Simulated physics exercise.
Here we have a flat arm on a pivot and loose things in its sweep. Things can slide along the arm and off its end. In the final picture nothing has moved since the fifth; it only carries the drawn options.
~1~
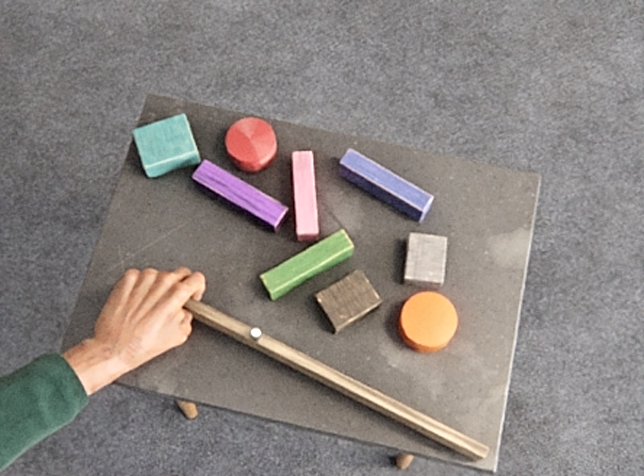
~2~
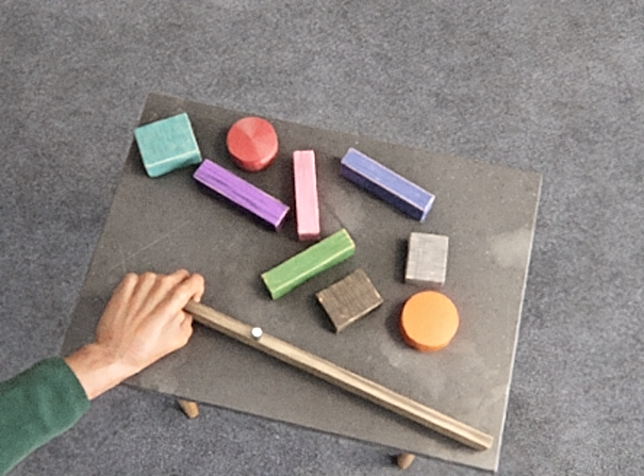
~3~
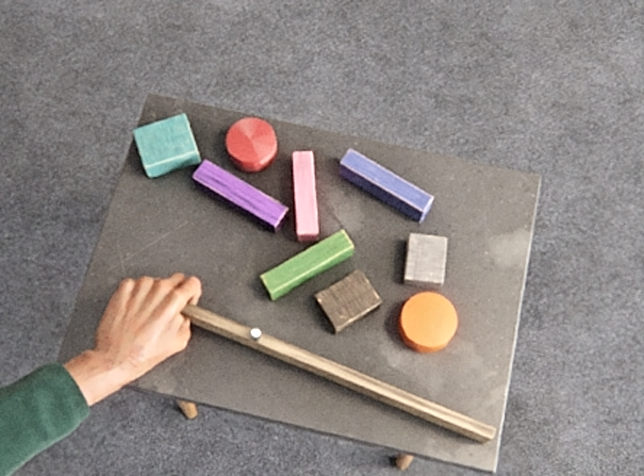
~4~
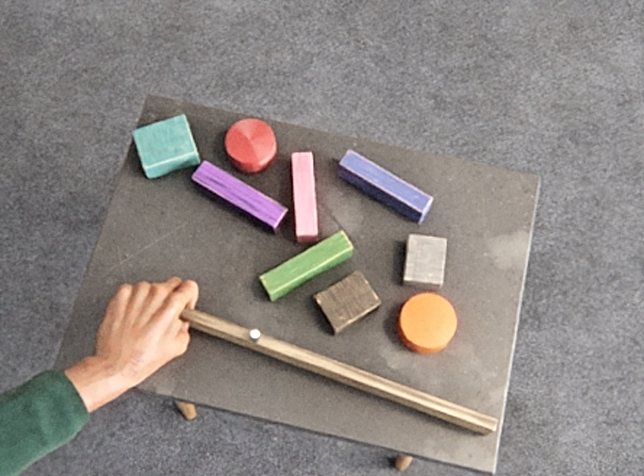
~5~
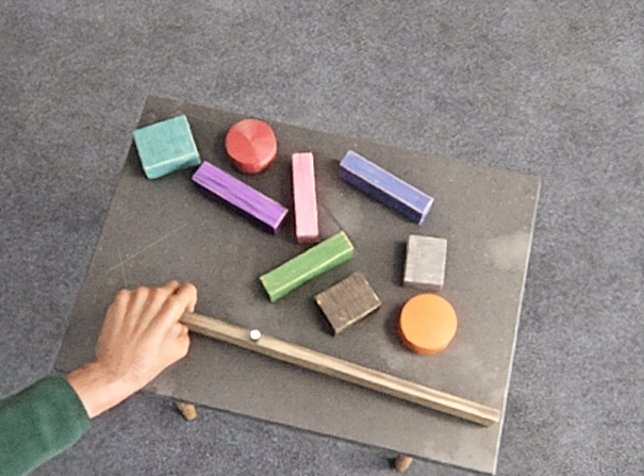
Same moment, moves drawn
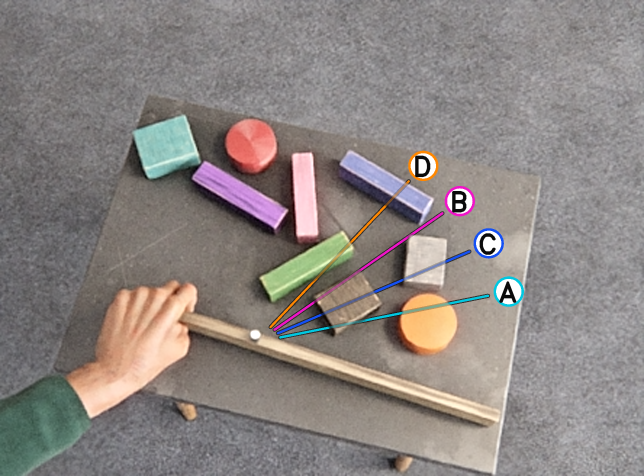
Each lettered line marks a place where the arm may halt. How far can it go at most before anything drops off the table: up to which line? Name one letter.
Up to line D.
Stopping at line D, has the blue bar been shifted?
By then, yes.
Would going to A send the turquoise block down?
By then, no.
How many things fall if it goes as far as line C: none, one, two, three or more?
By then, none.
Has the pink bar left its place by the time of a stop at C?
No.
On the marked copy, A at (385, 316); B at (361, 270); C at (375, 292); D at (342, 252).
Taking D. A third of the way, arm (385, 325); orange tin (427, 294); grey block (424, 246).
Two thirds of the way, arm (367, 276); blue bar (386, 161); grey block (421, 191).
When it is over, arm (342, 247); blue bar (376, 145); grey block (400, 163); nothing has fallen.
As for the rest, A is safe but short; B is safe but short; C is safe but short.
